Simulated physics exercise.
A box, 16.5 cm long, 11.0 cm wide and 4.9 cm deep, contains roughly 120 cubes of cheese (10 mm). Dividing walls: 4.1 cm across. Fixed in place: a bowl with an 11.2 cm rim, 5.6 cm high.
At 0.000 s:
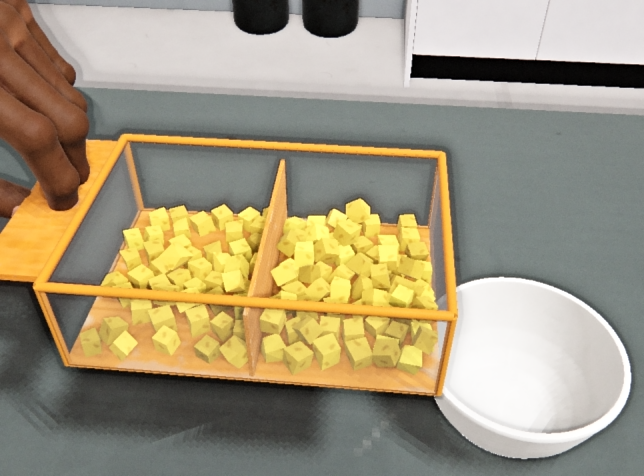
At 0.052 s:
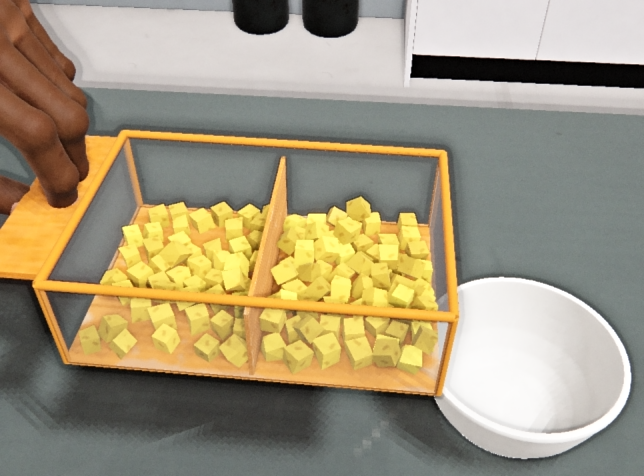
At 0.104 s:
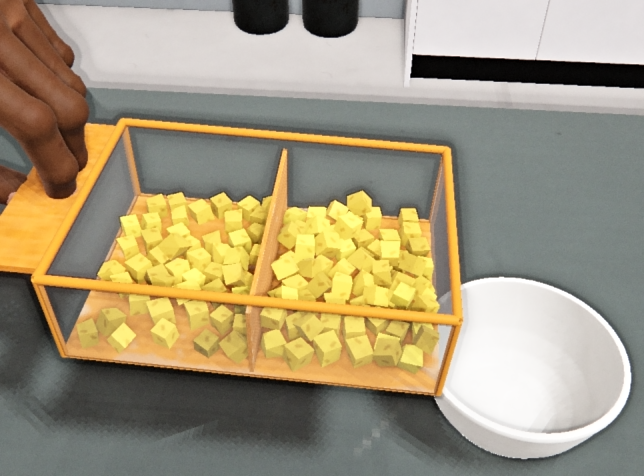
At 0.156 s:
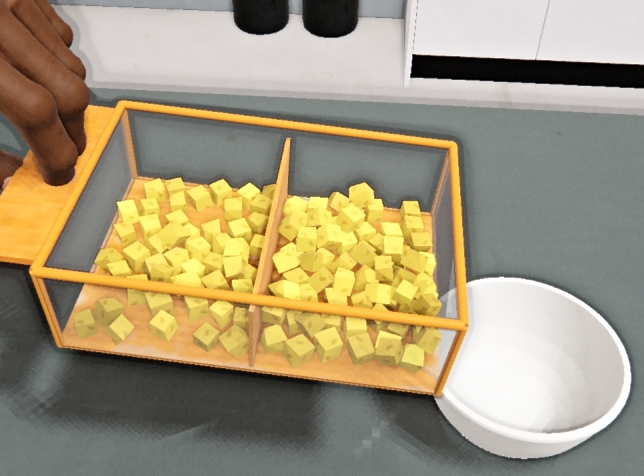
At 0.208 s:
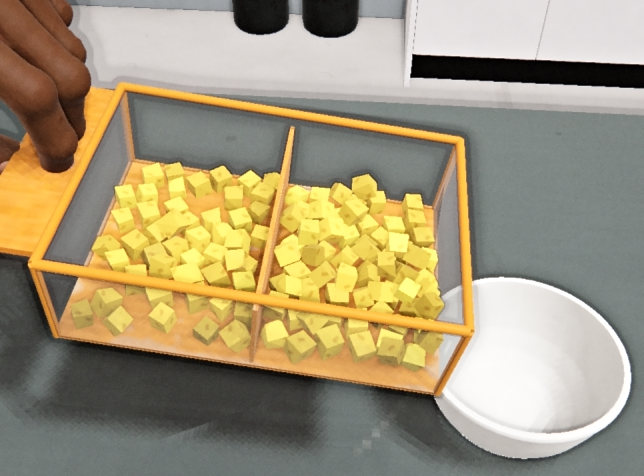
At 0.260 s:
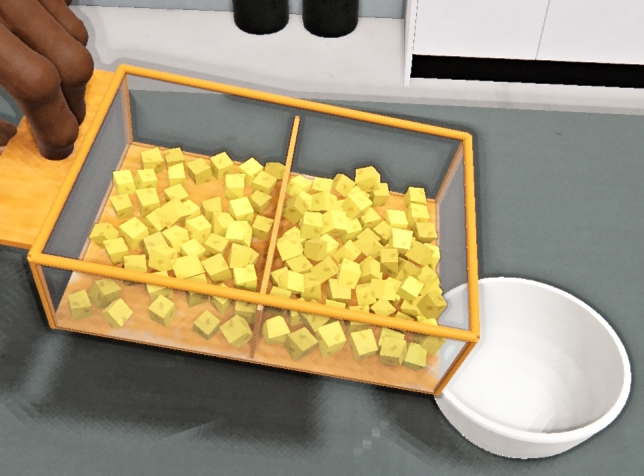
In the video, a hand grips the left end of a clear, orange-edged box holding yellow cubes on both sides of a divider, then gradually tilts it down toward the front right beside a white bowl.
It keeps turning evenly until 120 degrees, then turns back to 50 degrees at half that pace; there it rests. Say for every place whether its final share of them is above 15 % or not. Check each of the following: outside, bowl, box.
Outside - above; bowl - not above; box - not above.
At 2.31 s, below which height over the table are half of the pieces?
About 0 cm.
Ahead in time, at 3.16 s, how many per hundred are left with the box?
Around 0 percent.
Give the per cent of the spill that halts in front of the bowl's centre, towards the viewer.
Around 100%.
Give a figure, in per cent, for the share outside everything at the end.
I reckon around 100 per cent.
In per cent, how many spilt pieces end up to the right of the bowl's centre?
Share of spill: Around 70 per cent.
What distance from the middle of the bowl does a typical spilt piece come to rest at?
Distance from centre: About 18 cm.
After 1.38 s, tilt 96 degrees; box 100 %; middle of all pieces near (458, 321).
After 2.31 s, tilt 103 degrees; outside 100 %.
Then, at 3.16 s, tilt 72 degrees; outside 100 %.
After 3.98 s, tilt 50 degrees; outside 100 %.
At rest (4.2 s), outside 100 %, bowl 0 %, box 0 %.
